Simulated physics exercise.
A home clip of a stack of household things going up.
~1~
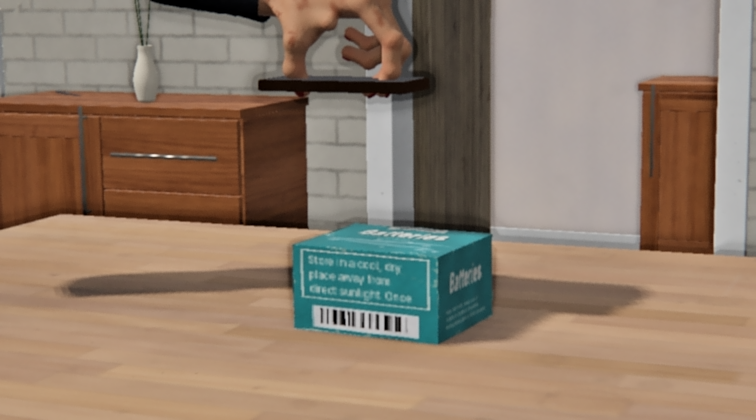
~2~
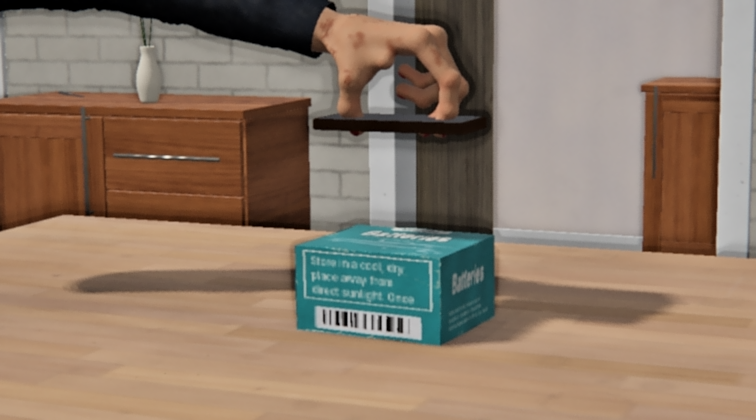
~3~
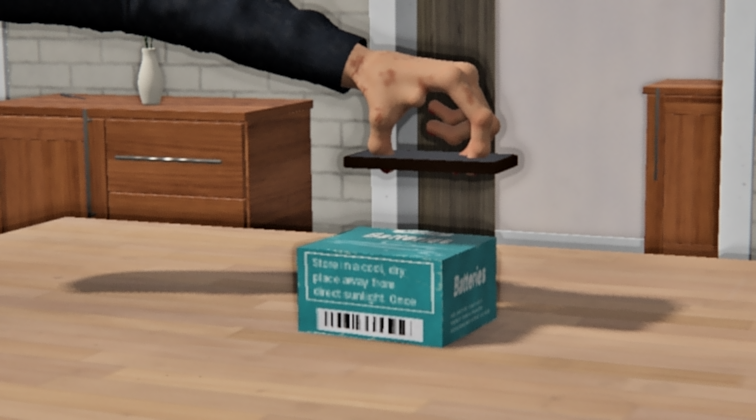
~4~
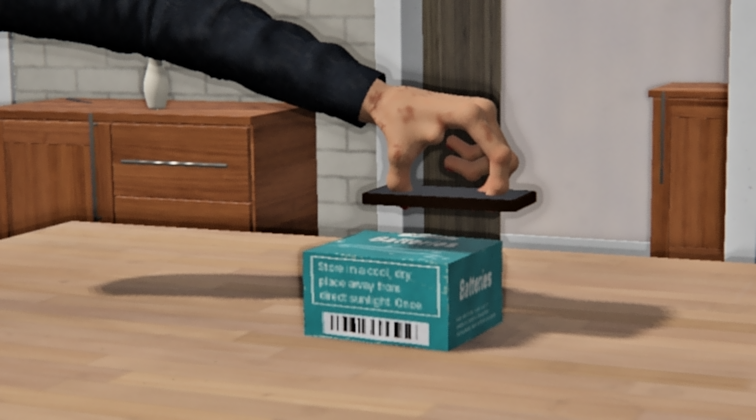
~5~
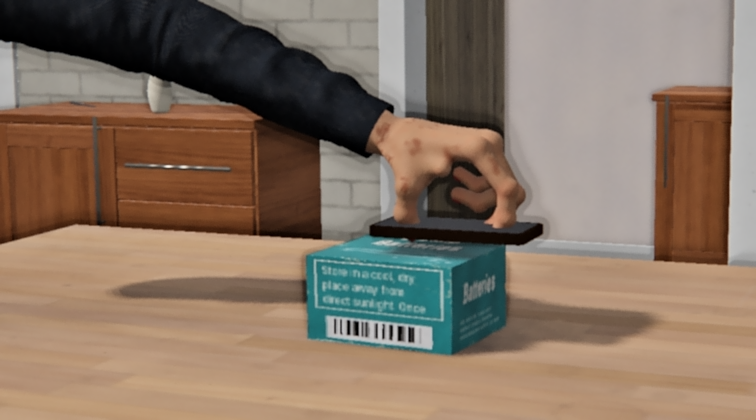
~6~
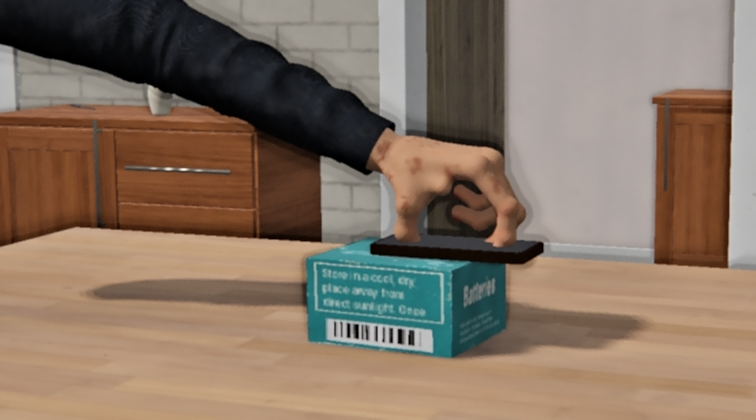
A hand in a dark sleeve carried a flat brown phone rightward and down over a turquoise batteries box on a wooden table, then lowered it onto the box's top, right of center.
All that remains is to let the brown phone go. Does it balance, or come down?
In the end the pile keeps its balance.
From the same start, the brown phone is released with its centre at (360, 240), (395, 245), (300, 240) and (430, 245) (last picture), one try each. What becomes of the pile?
In the first case it stays up; in the second case it holds; in the third case it comes apart; in the fourth case it stays up.
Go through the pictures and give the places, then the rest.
In the first frame, still above its spot; brown phone (344, 84); turquoise box (394, 281).
In the second frame, still above its spot; brown phone (399, 124); turquoise box (397, 282).
In the third frame, still above its spot; brown phone (431, 162); turquoise box (399, 284).
In the fourth frame, still above its spot; brown phone (449, 197); turquoise box (404, 288).
In the fifth frame, still above its spot; brown phone (456, 230); turquoise box (408, 292).
In the sixth frame, in place under the hand; brown phone (457, 248); turquoise box (408, 294).
Then, 0.70 s after the last picture, nothing has stirred.
Then, 1.60 s after the last picture, brown phone resting near (457, 248).
At rest, all 3 in place. Seen from the same camera at the end, brown phone near (457, 248). The pile stays up.
